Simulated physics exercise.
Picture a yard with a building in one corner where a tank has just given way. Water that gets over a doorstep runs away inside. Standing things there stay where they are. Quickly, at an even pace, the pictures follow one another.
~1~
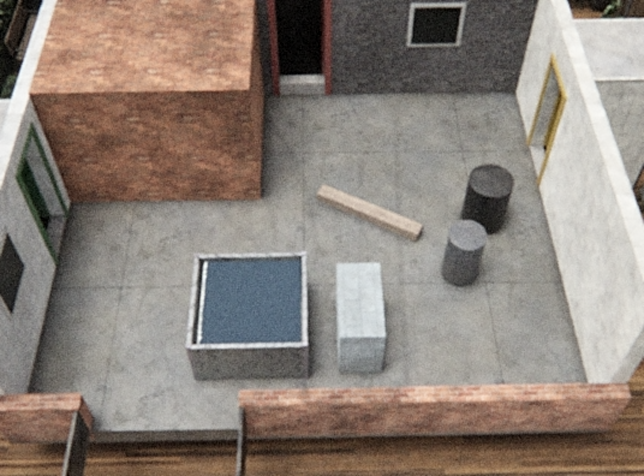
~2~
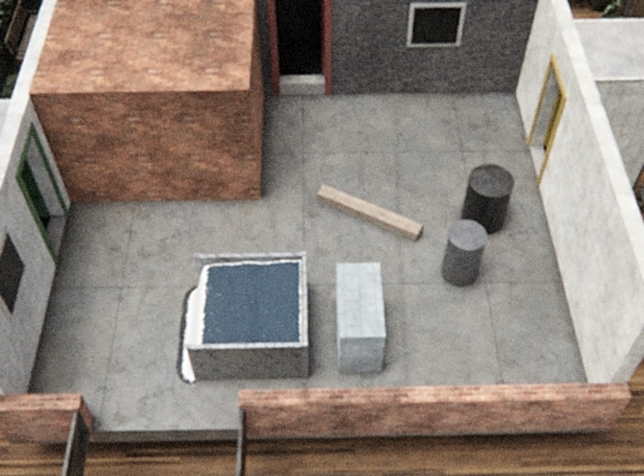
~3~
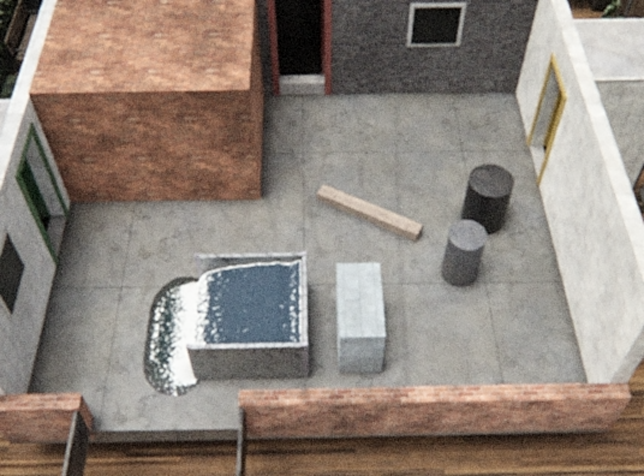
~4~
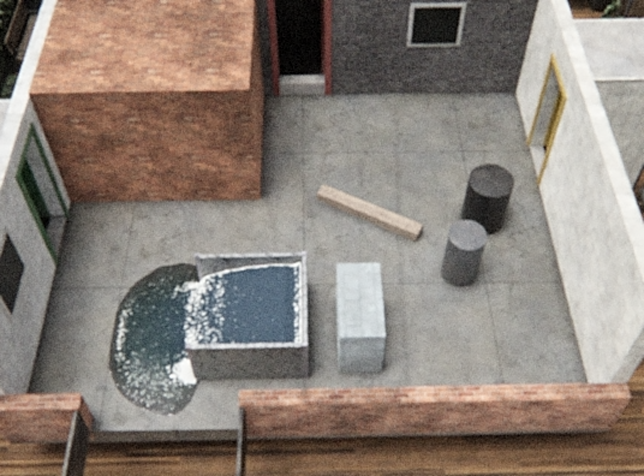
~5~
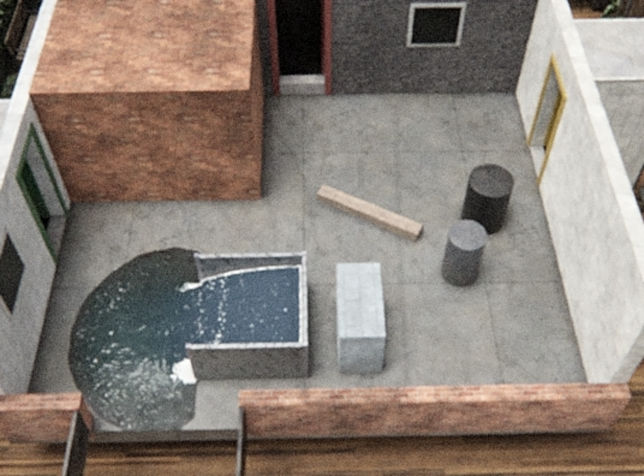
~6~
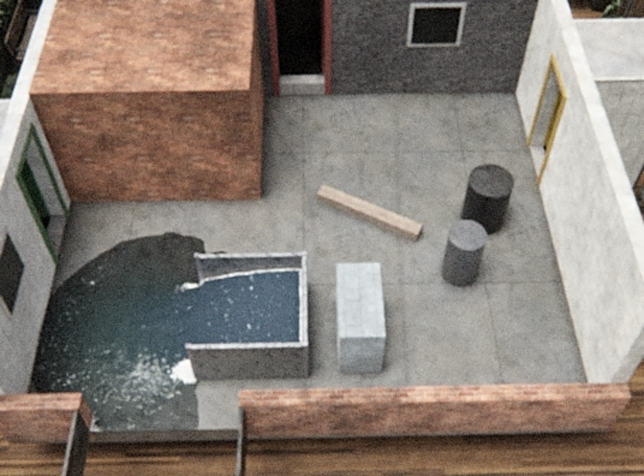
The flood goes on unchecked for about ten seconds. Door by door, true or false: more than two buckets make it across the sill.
Red door: False; yellow door: False; green door: True.
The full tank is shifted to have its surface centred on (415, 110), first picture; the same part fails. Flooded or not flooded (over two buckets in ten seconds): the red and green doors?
The red door tops the threshold and the green door remains within limit.
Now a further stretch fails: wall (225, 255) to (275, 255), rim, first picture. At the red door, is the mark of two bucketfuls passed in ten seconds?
One by one: Red holds.
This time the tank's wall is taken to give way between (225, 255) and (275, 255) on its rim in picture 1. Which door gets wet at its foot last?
My pick: The yellow door.
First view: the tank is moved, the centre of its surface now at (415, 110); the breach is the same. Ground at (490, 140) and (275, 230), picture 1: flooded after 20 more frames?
Result: Spared; inundated.
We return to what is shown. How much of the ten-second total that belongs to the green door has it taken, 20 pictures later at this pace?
Share by then: 75 in a hundred.
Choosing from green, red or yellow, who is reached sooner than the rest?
I pick the green door.
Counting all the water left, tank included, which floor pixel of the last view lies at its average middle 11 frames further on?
At roughly (126, 322).
A moment on, water covers 20 % of the floor; the red door not reached, the yellow door not reached, the green door wet at the sill, nothing in.
Next, water covers 20 % of the floor; the red door not reached, the yellow door not reached, the green door under two buckets in.
Then, water covers 30 % of the floor; the red door not reached, the yellow door not reached, the green door over two buckets in.
Later, water covers 50 % of the floor; the red door not reached, the yellow door not reached, the green door over two buckets in.
In the end, water covers 65 % of the floor; the red door not reached, the yellow door wet at the sill, nothing in, the green door over two buckets in.
